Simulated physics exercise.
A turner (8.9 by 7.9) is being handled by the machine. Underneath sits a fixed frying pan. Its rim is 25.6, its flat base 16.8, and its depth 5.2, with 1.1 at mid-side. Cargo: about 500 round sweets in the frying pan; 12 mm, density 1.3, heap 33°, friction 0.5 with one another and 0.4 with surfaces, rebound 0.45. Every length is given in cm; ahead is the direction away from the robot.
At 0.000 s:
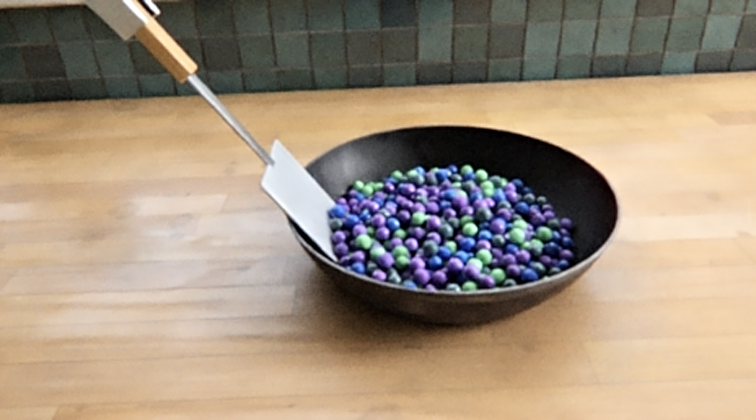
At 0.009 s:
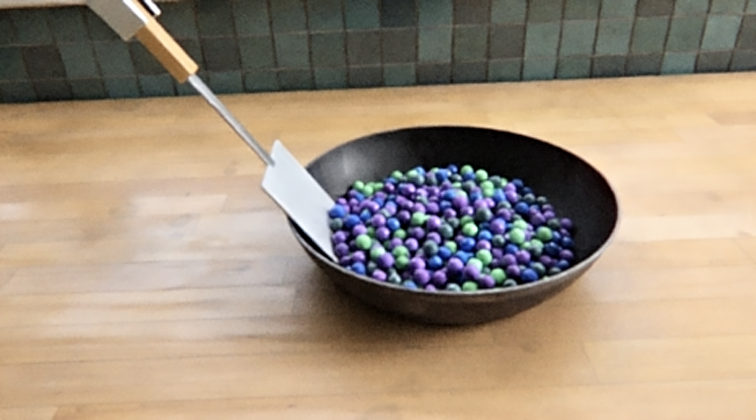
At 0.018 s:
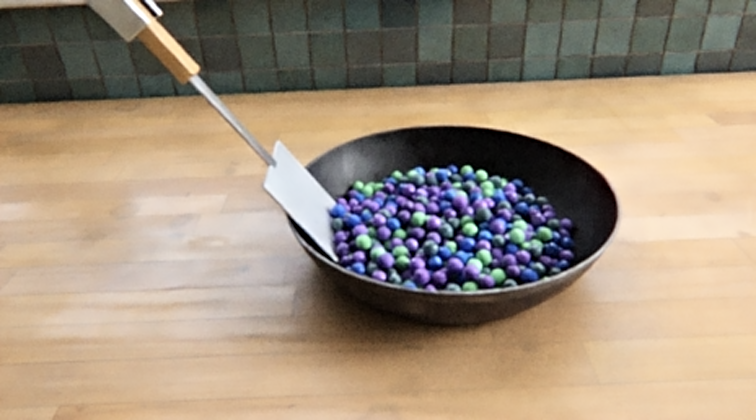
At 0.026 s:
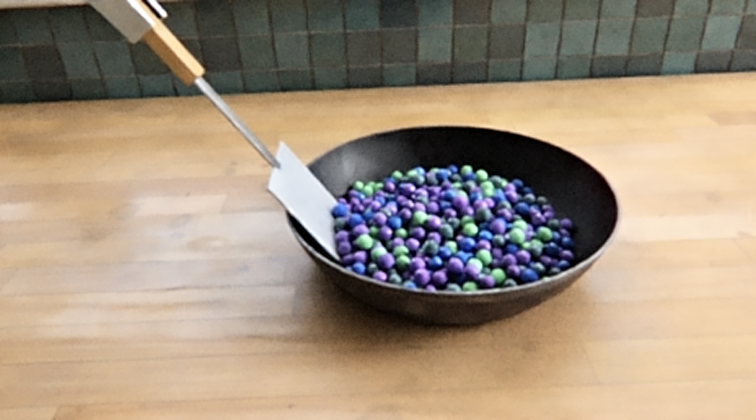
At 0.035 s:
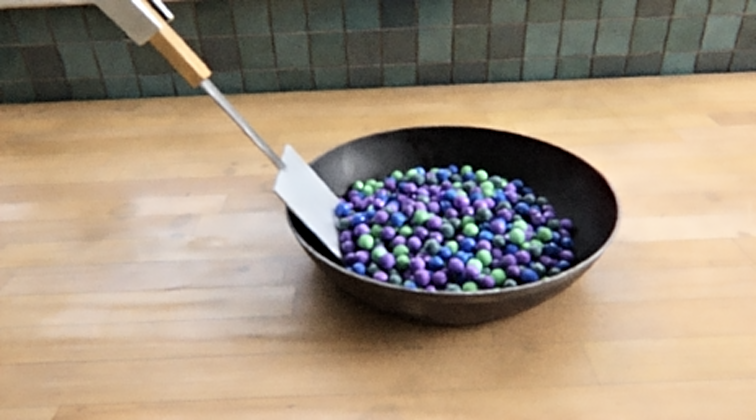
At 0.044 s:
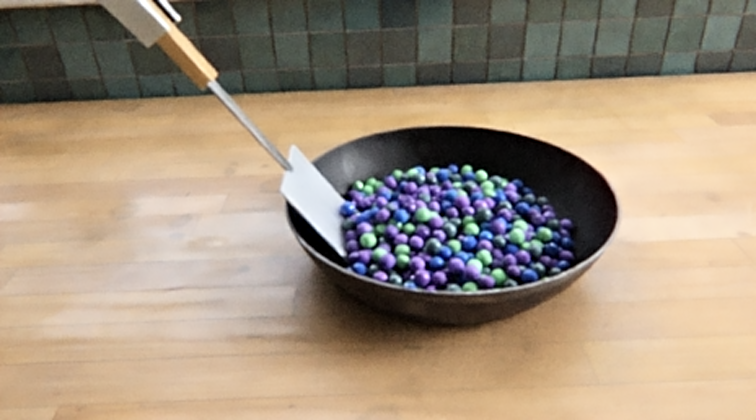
A metal turner with a wooden handle, held by a machine at the upper left, starts against the left side of a dark frying pan full of purple, blue and green sweets. It shifts slightly to the right, nudging the nearest sweets, while the pan stays still on the wooden counter.
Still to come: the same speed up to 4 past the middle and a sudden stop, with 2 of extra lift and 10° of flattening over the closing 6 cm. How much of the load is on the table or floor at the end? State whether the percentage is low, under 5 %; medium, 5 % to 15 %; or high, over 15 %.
The percentage is low.
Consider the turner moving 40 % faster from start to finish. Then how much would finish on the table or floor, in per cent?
I'd reckon close to 0 per cent.
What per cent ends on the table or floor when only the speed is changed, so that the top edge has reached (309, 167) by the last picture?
Share: Roughly 5 %.
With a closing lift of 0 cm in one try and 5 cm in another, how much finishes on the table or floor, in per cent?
Some 0 and 0 per cent.
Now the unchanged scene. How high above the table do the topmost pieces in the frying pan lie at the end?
It reaches roughly 5.5 cm.
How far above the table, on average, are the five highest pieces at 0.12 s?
I'd say close to 5 cm on average.
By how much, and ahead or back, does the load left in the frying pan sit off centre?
I'd put it at roughly 3.5 cm toward the front.
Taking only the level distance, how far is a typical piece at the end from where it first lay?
Some 3 centimetres.
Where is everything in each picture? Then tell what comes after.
The turner top edge at (269, 161), sloping 56°; upper third of the load around (447, 222), from x 335 to 565, top at y 170; 496 in the frying pan, in the first frame.
The turner top edge at (269, 162), sloping 56°; upper third of the load around (447, 222), from x 340 to 565, top at y 170, in the second frame.
The turner top edge at (271, 162), sloping 56°; upper third of the load around (447, 222), from x 340 to 565, top at y 170, in the third frame.
The turner top edge at (275, 164), sloping 56°; upper third of the load around (445, 221), from x 340 to 565, top at y 170, in the fourth frame.
The turner top edge at (281, 166), sloping 56°; upper third of the load around (444, 220), from x 340 to 565, top at y 170, in the fifth frame.
The turner top edge at (287, 167), sloping 56°; upper third of the load around (439, 220), from x 340 to 565, top at y 170; 496 in the frying pan, in the sixth frame.
After 0.12 s, sloping 56°, highest piece 5 above the table; 496 in the frying pan.
After 0.19 s, sloping 51°, highest piece 6 above the table; 496 in the frying pan.
After 0.43 s, sloping 46°, highest piece 5 above the table; 496 in the frying pan.
After 1.48 s, sloping 46°, highest piece 5 above the table; 496 in the frying pan.
In the end, 496 in the frying pan. That is 0 % on the table or floor.
